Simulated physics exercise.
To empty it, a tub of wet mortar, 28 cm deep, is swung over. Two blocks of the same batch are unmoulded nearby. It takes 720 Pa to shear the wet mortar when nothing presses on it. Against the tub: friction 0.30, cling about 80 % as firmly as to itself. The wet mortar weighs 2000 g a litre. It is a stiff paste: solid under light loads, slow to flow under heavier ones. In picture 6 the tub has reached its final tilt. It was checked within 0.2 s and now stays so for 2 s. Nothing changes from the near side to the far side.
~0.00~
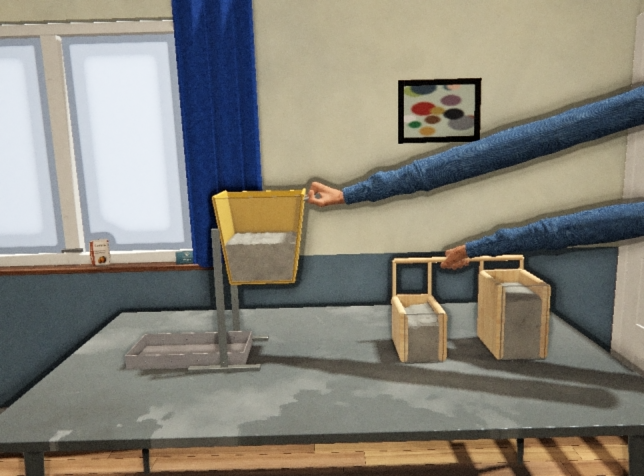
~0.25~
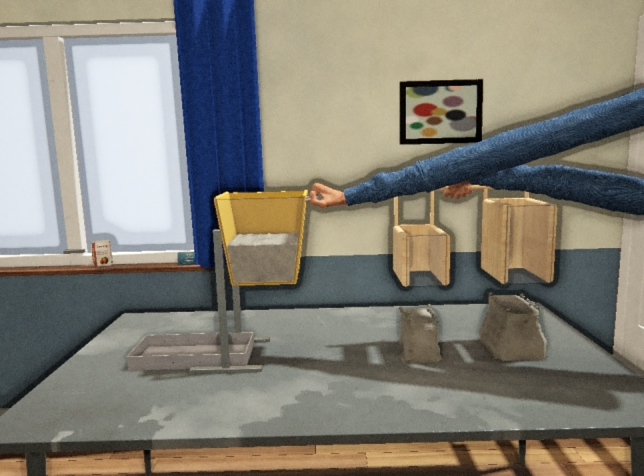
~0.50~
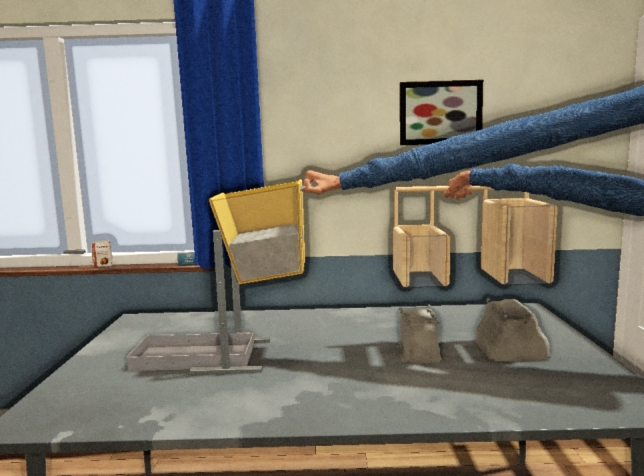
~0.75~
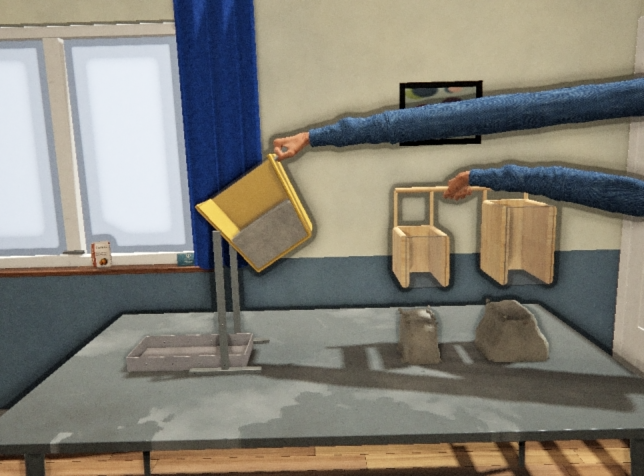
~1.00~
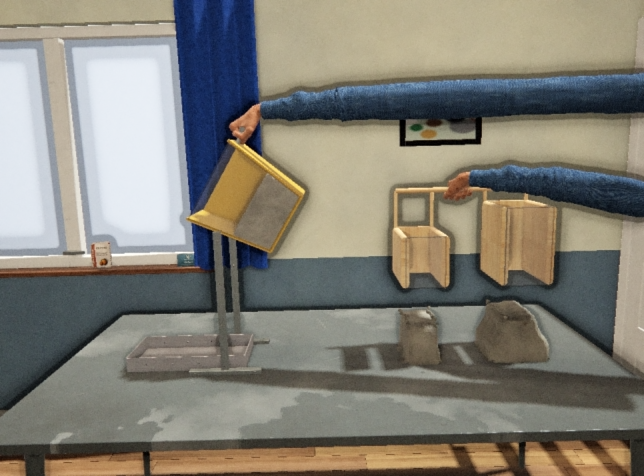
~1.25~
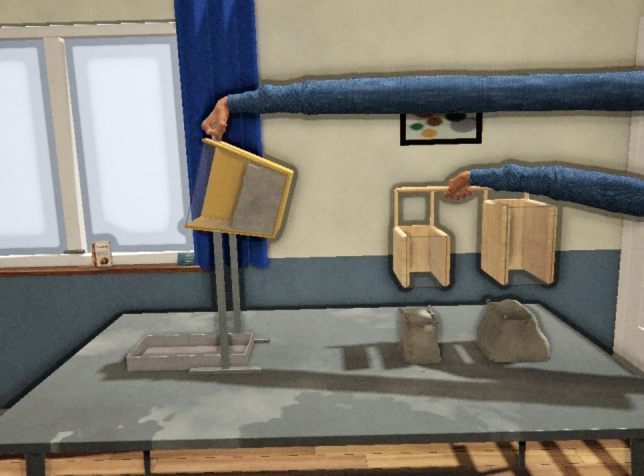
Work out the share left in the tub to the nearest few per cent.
Expect roughly 100 %.
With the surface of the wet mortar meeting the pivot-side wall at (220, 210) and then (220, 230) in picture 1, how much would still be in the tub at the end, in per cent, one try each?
In that order: 100 %, 100 %.
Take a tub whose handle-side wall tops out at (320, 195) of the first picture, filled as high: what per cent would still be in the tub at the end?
In that case some 100 per cent.
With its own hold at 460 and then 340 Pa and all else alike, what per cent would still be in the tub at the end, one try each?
In that order: 100 %, 100 %.
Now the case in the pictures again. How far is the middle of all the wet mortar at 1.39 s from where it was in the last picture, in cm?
Roughly 1 cm.
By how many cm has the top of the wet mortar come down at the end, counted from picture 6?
Some 1 cm.
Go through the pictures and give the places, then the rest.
The first picture shows handle-side rim at (301, 195), tilt 0 degrees; crest of the wet mortar at (271, 243); block heights 14 cm, 22 cm (left to right).
The second picture shows handle-side rim at (302, 196), tilt 0 degrees; crest of the wet mortar at (273, 244); block heights 14 cm, 18 cm (left to right).
The third picture shows handle-side rim at (296, 185), tilt 8 degrees; crest of the wet mortar at (293, 234); block heights 14 cm, 16 cm (left to right).
The fourth picture shows handle-side rim at (267, 157), tilt 33 degrees; crest of the wet mortar at (287, 202); block heights 14 cm, 16 cm (left to right).
The fifth picture shows handle-side rim at (228, 143), tilt 59 degrees; crest of the wet mortar at (269, 175); block heights 14 cm, 16 cm (left to right).
The sixth picture shows handle-side rim at (203, 142), tilt 74 degrees; crest of the wet mortar at (251, 165); block heights 14 cm, 16 cm (left to right).
After 1.39 s, the tub is at 74 degrees and holds 100 %.
After 1.56 s, the tub is at 74 degrees and holds 100 %.
After 1.73 s, the tub is at 74 degrees and holds 100 %.
After 1.90 s, the tub is at 74 degrees and holds 100 %.
After 3.25 s, the tub is at 74 degrees and holds 100 %.
